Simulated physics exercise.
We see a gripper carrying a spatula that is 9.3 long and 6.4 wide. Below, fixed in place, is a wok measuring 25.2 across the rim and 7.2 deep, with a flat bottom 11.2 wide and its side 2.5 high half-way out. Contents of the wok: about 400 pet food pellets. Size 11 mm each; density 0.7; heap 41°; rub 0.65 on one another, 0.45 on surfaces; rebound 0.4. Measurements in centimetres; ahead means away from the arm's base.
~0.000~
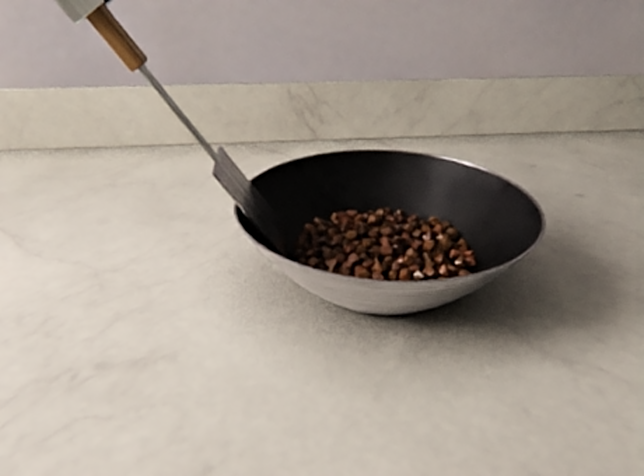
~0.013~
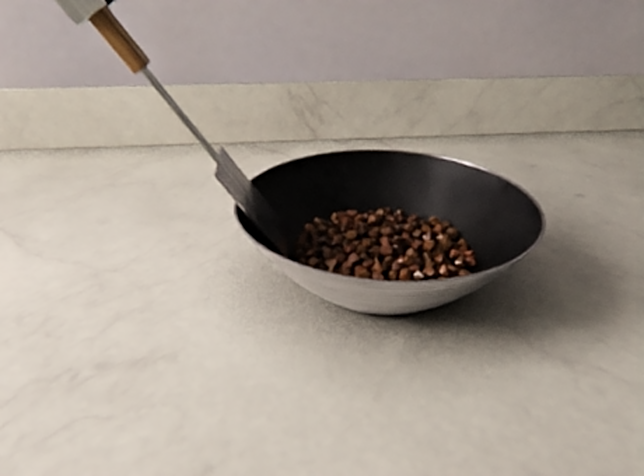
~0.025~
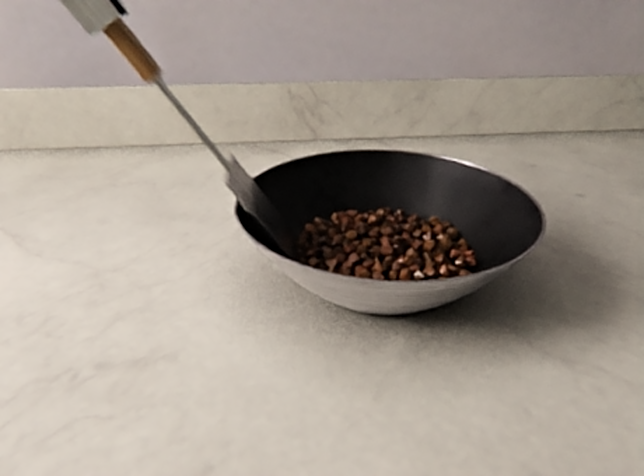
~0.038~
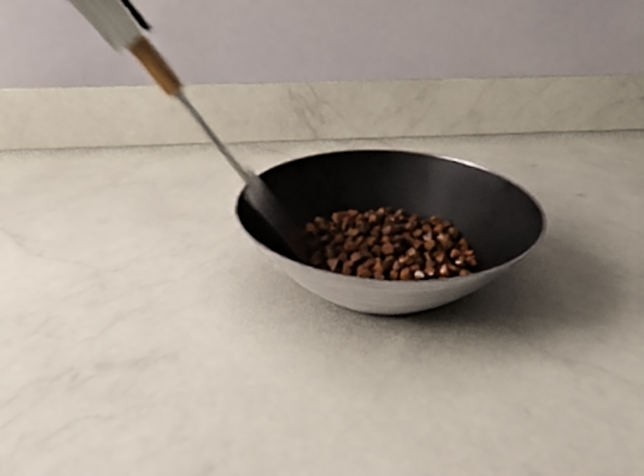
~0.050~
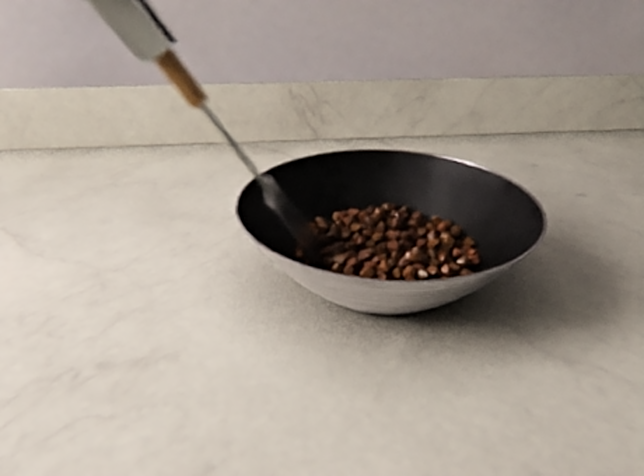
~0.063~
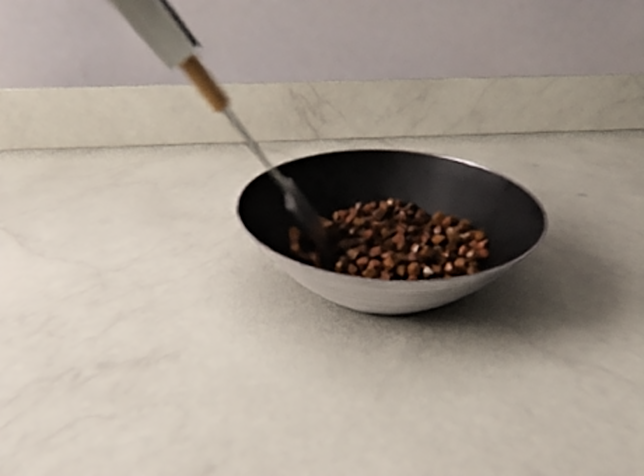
A spatula slides down into a dark wok and pushes brown pellets slightly right.
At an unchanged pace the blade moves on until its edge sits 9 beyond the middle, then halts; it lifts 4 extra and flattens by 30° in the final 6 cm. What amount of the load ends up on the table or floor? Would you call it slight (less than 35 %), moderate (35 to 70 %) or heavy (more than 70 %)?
I would call it moderate, 35 to 70 %.
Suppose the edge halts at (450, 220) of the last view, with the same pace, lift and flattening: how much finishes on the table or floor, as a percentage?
Estimate: Approx. 20 %.
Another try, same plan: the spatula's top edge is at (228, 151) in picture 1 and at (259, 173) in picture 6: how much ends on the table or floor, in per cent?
Roughly 20 %.
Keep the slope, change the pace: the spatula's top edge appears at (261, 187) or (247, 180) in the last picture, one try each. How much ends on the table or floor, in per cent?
Roughly 30 per cent, then roughly 20 per cent.
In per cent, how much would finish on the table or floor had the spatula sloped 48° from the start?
Somewhere around 40 per cent would end on the table or floor.
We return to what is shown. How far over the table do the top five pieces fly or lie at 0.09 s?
About 6 centimetres.
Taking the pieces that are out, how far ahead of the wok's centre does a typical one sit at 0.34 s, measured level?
Roughly 26 cm.
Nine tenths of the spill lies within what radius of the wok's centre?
Some 60 cm.
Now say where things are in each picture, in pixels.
In the first frame, spatula top edge at (216, 159), sloping 57°; upper third of the load around (386, 245), from x 300 to 470, top at y 210; 396 in the wok.
In the second frame, spatula top edge at (218, 160), sloping 57°; upper third of the load around (386, 245), from x 300 to 470, top at y 210.
In the third frame, spatula top edge at (228, 168), sloping 57°; upper third of the load around (387, 245), from x 300 to 470, top at y 210.
In the fourth frame, spatula top edge at (247, 180), sloping 57°; upper third of the load around (388, 245), from x 305 to 470, top at y 210.
In the fifth frame, spatula top edge at (268, 189), sloping 57°; upper third of the load around (391, 240), from x 300 to 475, top at y 210.
In the sixth frame, spatula top edge at (289, 191), sloping 57°; upper third of the load around (397, 234), from x 295 to 485, top at y 205; 396 in the wok.
After 0.09 s, sloping 57°, highest piece 7 above the table; 396 in the wok.
After 0.12 s, sloping 49°, highest piece 10 above the table; 396 in the wok.
After 0.34 s, sloping 27°, highest piece 27 above the table; 220 in the wok, 17 on the table or floor, 159 on the blade or in flight.
After 1.39 s, sloping 27°, highest piece 8 above the table; 220 in the wok, 176 on the table or floor.
At rest, 220 in the wok, 176 on the table or floor. That is 44 % on the table or floor.
